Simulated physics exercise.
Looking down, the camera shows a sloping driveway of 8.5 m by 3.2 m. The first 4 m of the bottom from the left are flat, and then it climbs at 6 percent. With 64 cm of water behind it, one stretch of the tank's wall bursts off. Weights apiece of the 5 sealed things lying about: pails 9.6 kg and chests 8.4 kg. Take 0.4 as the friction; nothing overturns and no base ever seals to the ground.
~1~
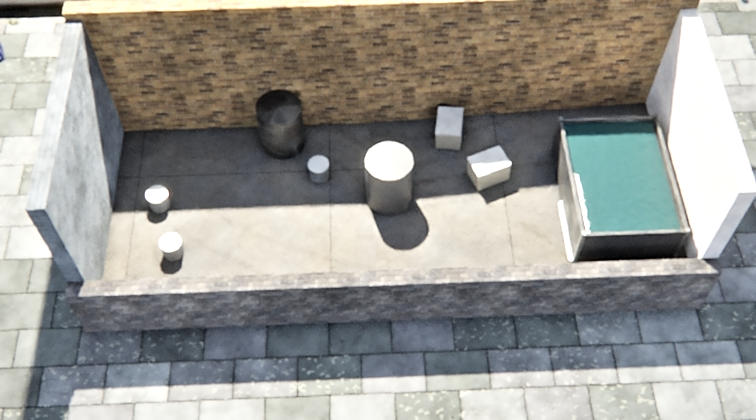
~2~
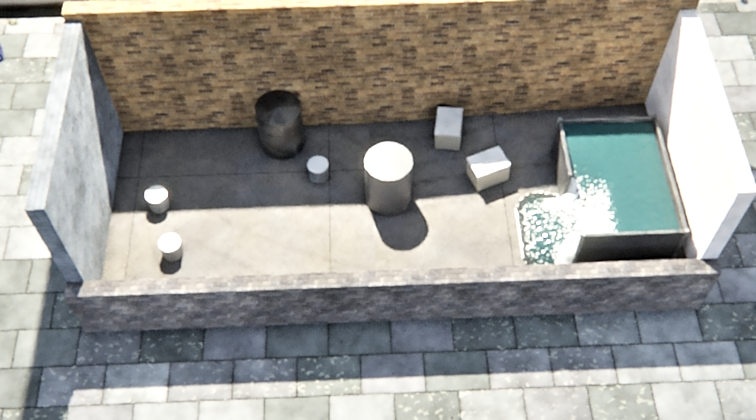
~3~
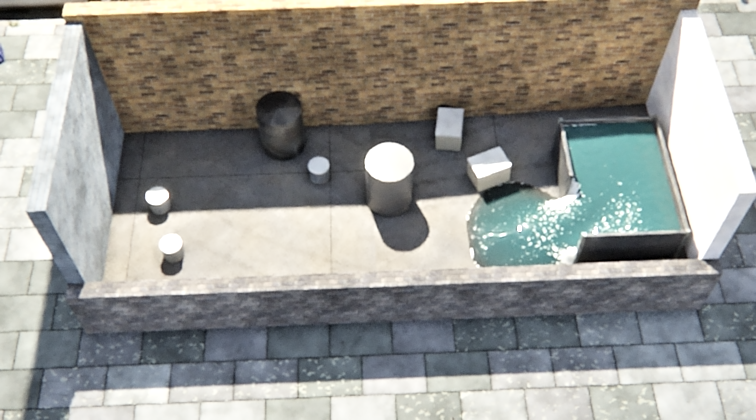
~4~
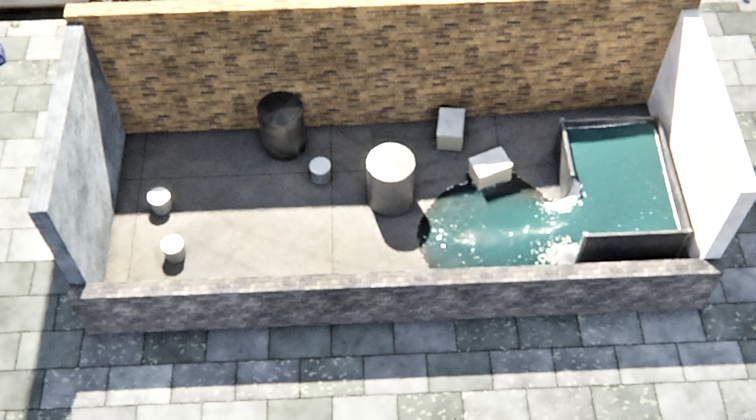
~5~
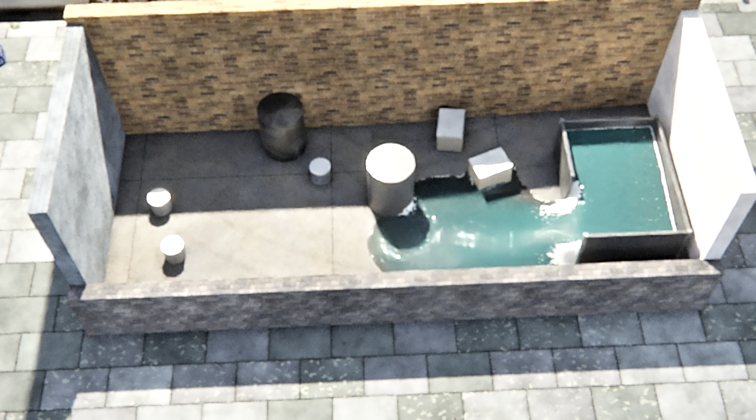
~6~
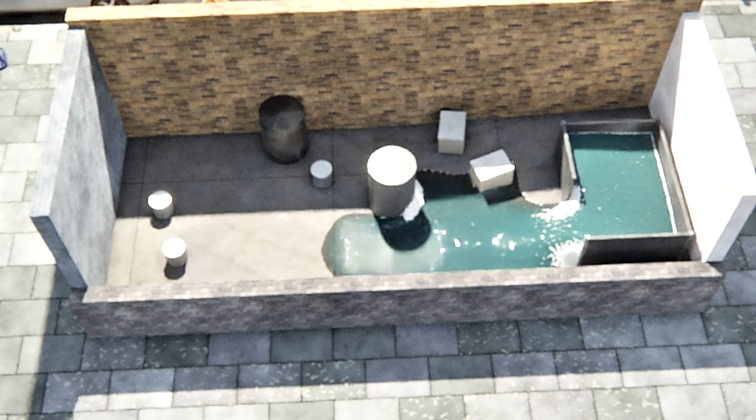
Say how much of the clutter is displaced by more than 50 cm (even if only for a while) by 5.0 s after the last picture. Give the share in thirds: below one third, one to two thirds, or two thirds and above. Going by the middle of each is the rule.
One to two thirds.
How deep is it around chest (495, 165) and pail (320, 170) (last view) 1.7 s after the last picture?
About 1 and 1 cm.
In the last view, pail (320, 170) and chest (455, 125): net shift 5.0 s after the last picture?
The one named first has moved 0 cm, the other 0 cm.
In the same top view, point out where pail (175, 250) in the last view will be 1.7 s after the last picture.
Around (123, 223).
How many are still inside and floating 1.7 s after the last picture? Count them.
The count is 1.
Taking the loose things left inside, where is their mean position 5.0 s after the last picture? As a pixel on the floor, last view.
The average lands around (360, 188).
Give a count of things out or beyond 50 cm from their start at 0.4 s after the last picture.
0.
Then, 0.4 s after the last picture 0 of 5 are over 50 cm from their spots; 0 afloat.
Then, 1.7 s after the last picture 1 of 5 are over 50 cm from their spots; 1 afloat.
Then, 3.2 s after the last picture 2 of 5 are over 50 cm from their spots; 1 afloat.
Then, 5.0 s after the last picture 2 of 5 are over 50 cm from their spots, and 2 have been at some point; 0 afloat.
